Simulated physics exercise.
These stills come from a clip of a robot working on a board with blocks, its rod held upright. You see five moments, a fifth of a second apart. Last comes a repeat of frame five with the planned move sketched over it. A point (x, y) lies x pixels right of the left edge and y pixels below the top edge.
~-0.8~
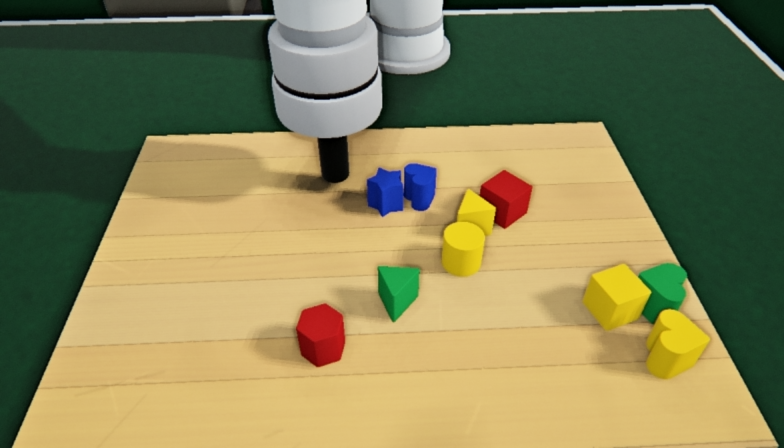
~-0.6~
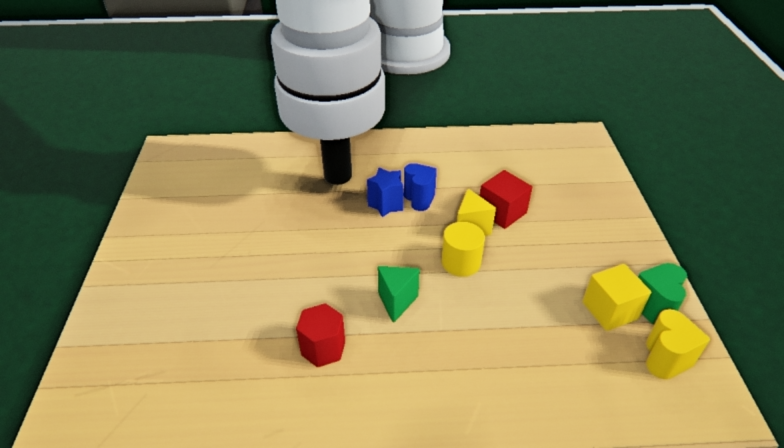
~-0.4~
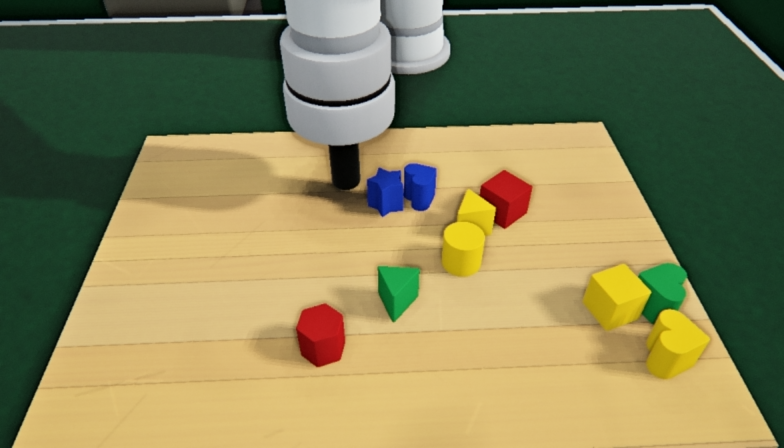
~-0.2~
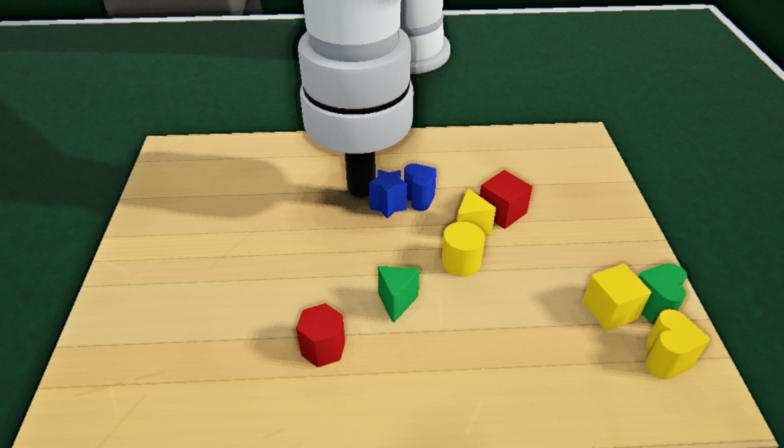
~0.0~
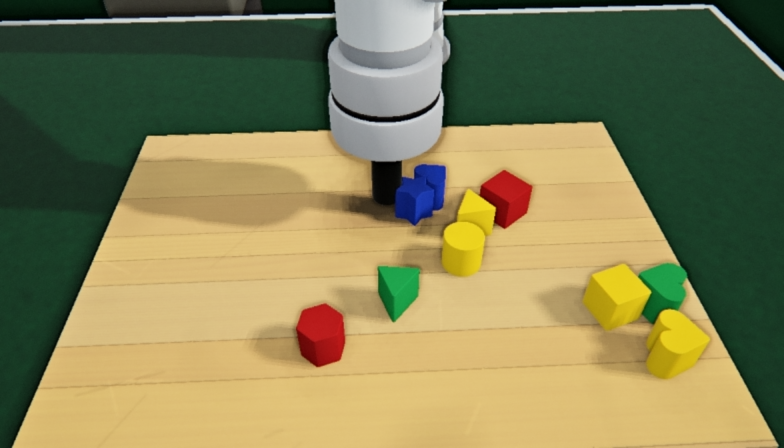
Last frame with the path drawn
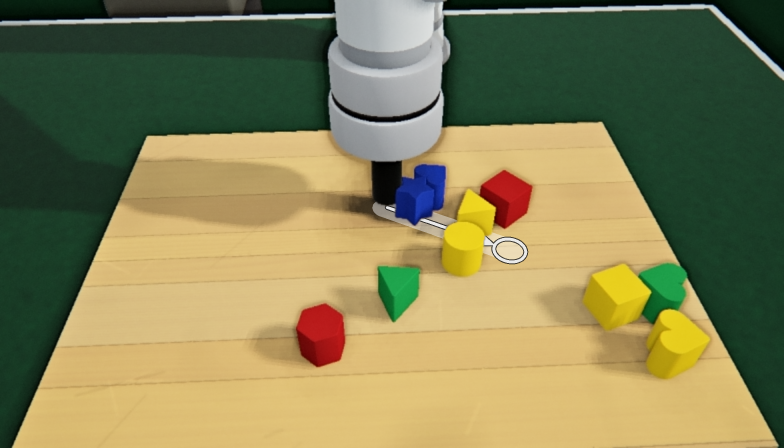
At the start, a robot arm holds a black rod over a wooden board, to the left of a blue star and a blue heart. The rod moves slowly right until it meets the star, then pushes it further right, and the heart shifts slightly right too, while the other blocks stay still.
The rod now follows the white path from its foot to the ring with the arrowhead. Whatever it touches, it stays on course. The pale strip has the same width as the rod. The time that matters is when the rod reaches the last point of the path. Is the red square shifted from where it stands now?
In short: Yes.
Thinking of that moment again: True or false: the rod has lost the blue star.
That statement is accurate.
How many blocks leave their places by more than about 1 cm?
That's three or more.
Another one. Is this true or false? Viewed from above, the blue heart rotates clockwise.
The statement is false.
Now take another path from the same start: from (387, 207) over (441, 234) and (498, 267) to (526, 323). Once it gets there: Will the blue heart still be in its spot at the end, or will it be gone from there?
That block will leave its spot.
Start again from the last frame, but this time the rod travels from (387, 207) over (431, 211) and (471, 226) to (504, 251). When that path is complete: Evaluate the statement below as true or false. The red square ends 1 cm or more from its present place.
The claim holds.
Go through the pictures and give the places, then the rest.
The first picture shows rod's lower end at (336, 176); blue star at (386, 178); blue heart at (421, 173); yellow triangle at (474, 203); red square at (507, 185).
The second picture shows rod at (338, 177); blocks still.
The third picture shows rod at (346, 182); blocks still.
The fourth picture shows rod at (362, 190); blue star at (388, 179).
The fifth picture shows rod at (387, 197); blue star at (415, 186); blue heart at (432, 172); yellow triangle at (474, 203); red square at (507, 185).
Drawn move, from (387, 207) to (510, 250).
The first path, step by step. One third of the way, rod at (427, 211); blue star at (457, 196), turned 10° anticlockwise; blue heart at (447, 176), turned 60° anticlockwise; yellow triangle at (484, 205), turned 20° clockwise.
Two thirds of the way, rod at (468, 225); blue star at (498, 203), turned 30° anticlockwise; blue heart at (447, 176), turned 60° anticlockwise; yellow triangle at (525, 217); red square at (514, 184).
At the end, rod at (512, 240); blue star at (530, 207), turned 70° anticlockwise; blue heart at (447, 176), turned 60° anticlockwise; yellow triangle at (554, 222), turned 40° clockwise; red square at (521, 181), turned 35° anticlockwise.
